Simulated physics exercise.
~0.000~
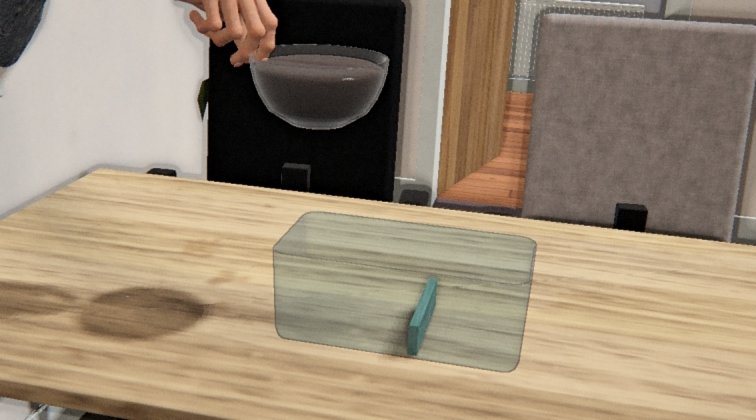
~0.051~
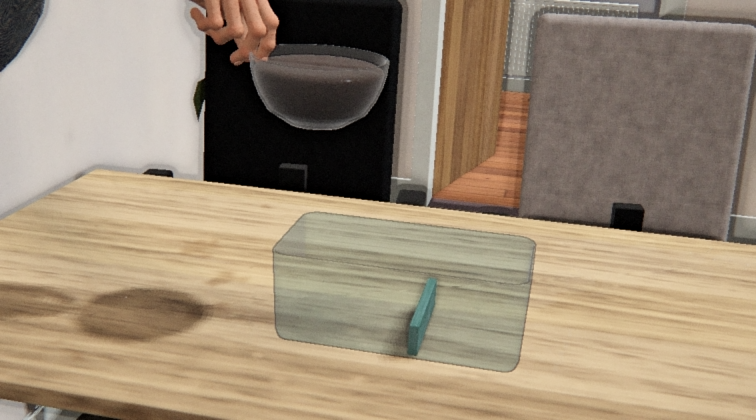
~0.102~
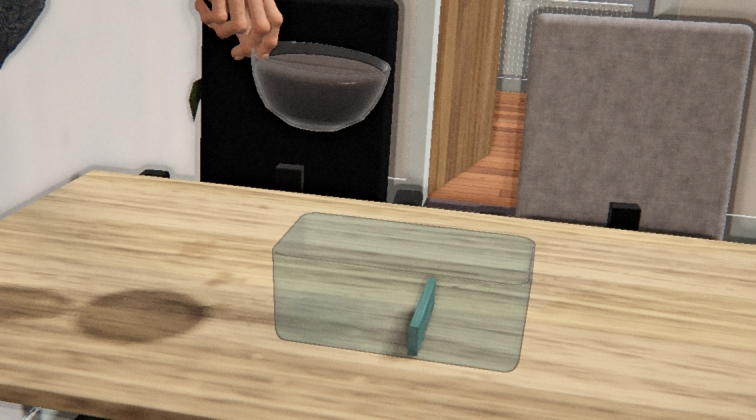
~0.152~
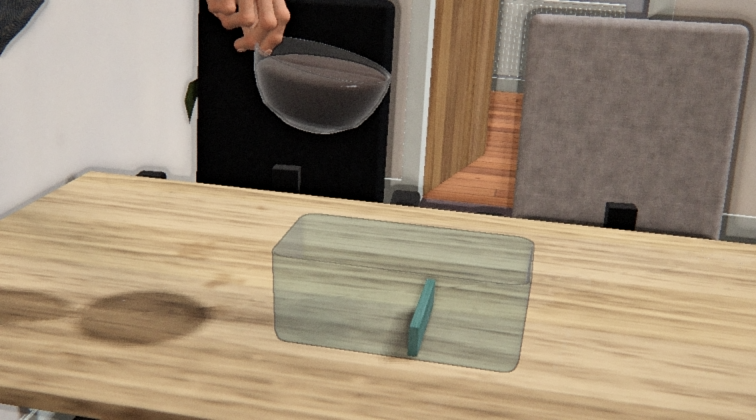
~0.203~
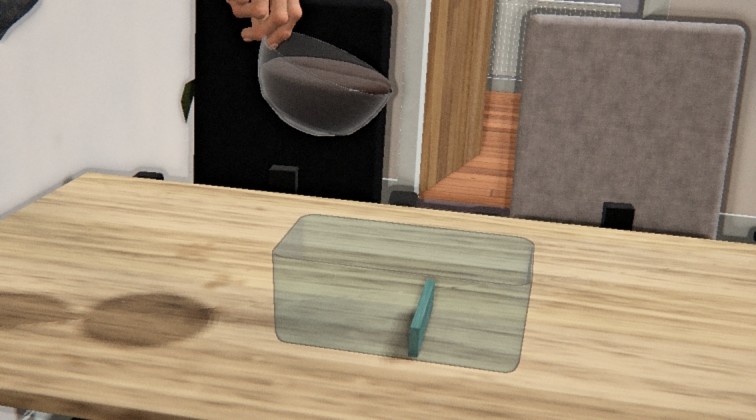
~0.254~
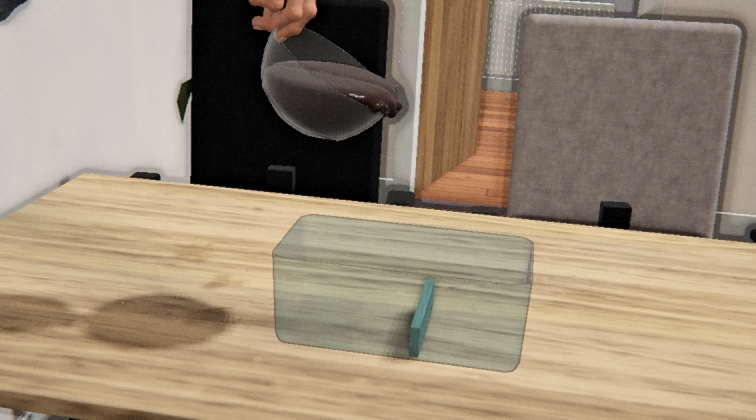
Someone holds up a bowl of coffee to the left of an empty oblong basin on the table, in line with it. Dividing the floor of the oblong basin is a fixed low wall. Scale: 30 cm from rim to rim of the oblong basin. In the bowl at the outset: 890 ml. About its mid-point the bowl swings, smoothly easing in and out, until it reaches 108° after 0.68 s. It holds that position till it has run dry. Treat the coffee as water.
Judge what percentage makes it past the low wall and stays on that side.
Some 44 per cent makes it over and stays.
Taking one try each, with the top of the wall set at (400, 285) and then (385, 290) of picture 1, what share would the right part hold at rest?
In order, 70 and 75 per cent.
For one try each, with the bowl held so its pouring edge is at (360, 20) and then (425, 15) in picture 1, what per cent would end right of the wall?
In order, 30 and 60 per cent.
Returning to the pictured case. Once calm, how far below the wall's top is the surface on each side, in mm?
Left 20 mm, right 18 mm.
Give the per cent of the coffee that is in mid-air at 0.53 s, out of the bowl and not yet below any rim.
50 %.
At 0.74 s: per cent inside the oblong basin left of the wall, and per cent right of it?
I'd put the left at some 44 and the right at some 42.
By 0.53 s the tilt is 96° and 14 per cent is still to pour, 5 is left of the wall and 32 right of it.
By 0.74 s the tilt is 108° and 0 per cent is still to pour, 44 is left of the wall and 42 right of it.
By 0.95 s the tilt is 108° and 0 per cent is still to pour, 51 is left of the wall and 45 right of it.
By 1.18 s the tilt is 108° and 0 per cent is still to pour, 53 is left of the wall and 44 right of it.
At rest 53 per cent lies left of the wall, 44 right of it and 3 outside.
